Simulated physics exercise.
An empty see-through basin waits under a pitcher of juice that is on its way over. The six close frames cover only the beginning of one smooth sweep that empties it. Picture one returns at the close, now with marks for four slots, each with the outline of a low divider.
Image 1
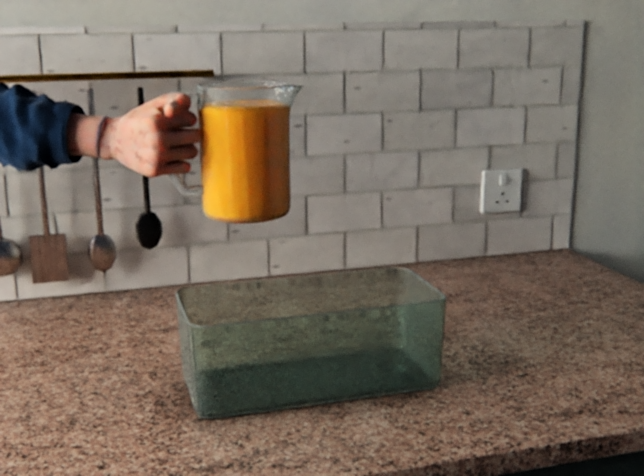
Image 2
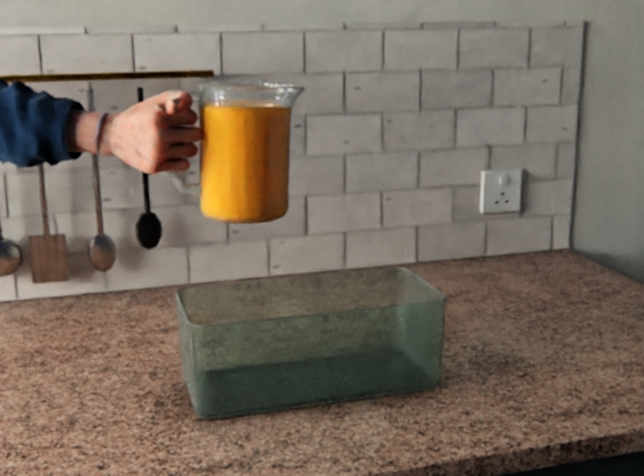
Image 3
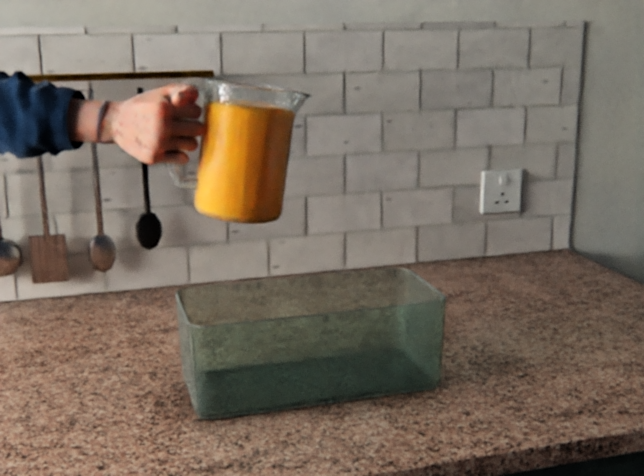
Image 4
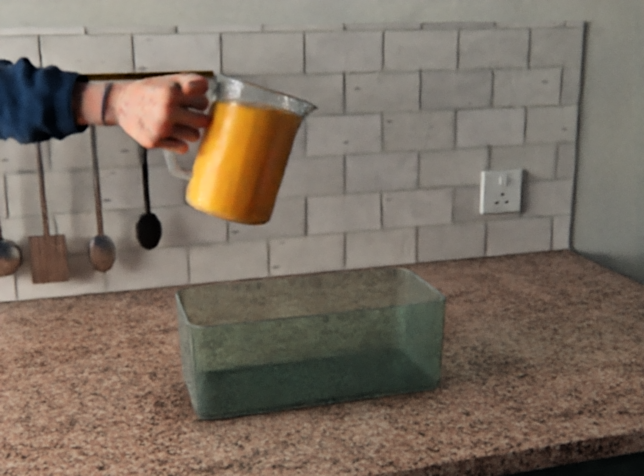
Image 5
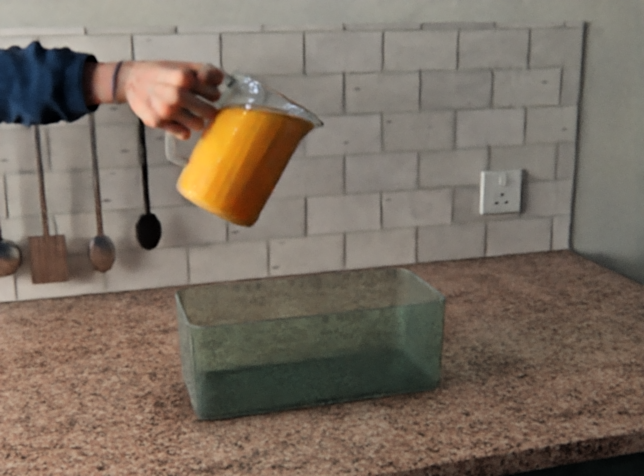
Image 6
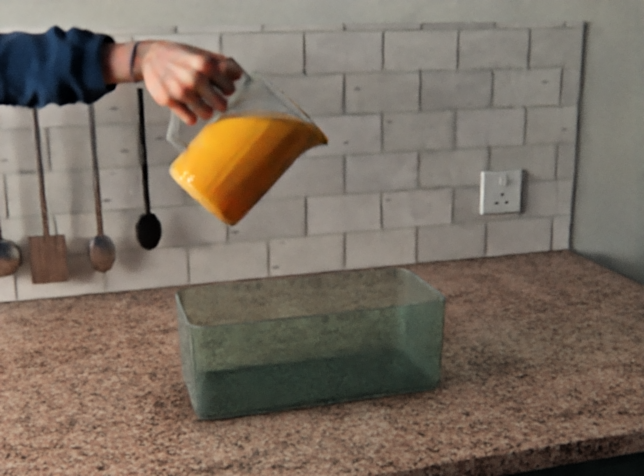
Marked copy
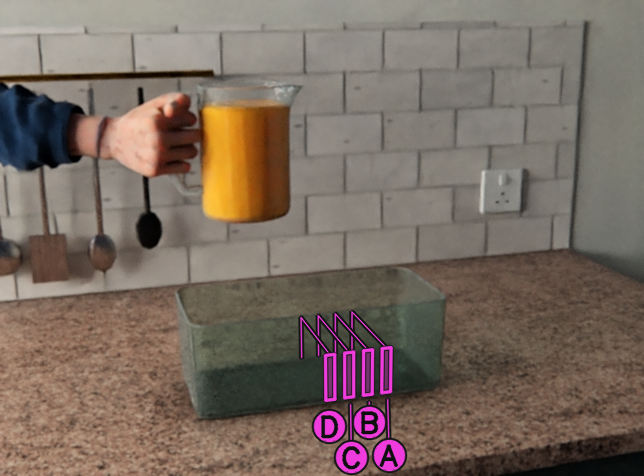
The clip opens with a hand in a blue sleeve holding a clear pitcher of orange juice upright above an empty, greenish see-through basin on a speckled counter. The hand tilts the pitcher to the right, slightly at first and then more steeply, until the juice reaches over its lip.
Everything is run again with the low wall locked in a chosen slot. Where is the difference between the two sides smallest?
Take A.
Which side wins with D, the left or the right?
More ends on the right.
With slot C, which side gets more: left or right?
More ends on the right.
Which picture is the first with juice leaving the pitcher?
In picture 6.
On the marked copy, A at (387, 399); B at (369, 401); C at (350, 404); D at (331, 406).
If A is chosen, about 47 % ends left of the wall and 47 % right of it; 6 % is lost outside.
If B is chosen, about 17 % ends left of the wall and 76 % right of it; 7 % is lost outside.
If C is chosen, about 10 % ends left of the wall and 83 % right of it; 7 % is lost outside.
If D is chosen, about 8 % ends left of the wall and 85 % right of it; 7 % is lost outside.
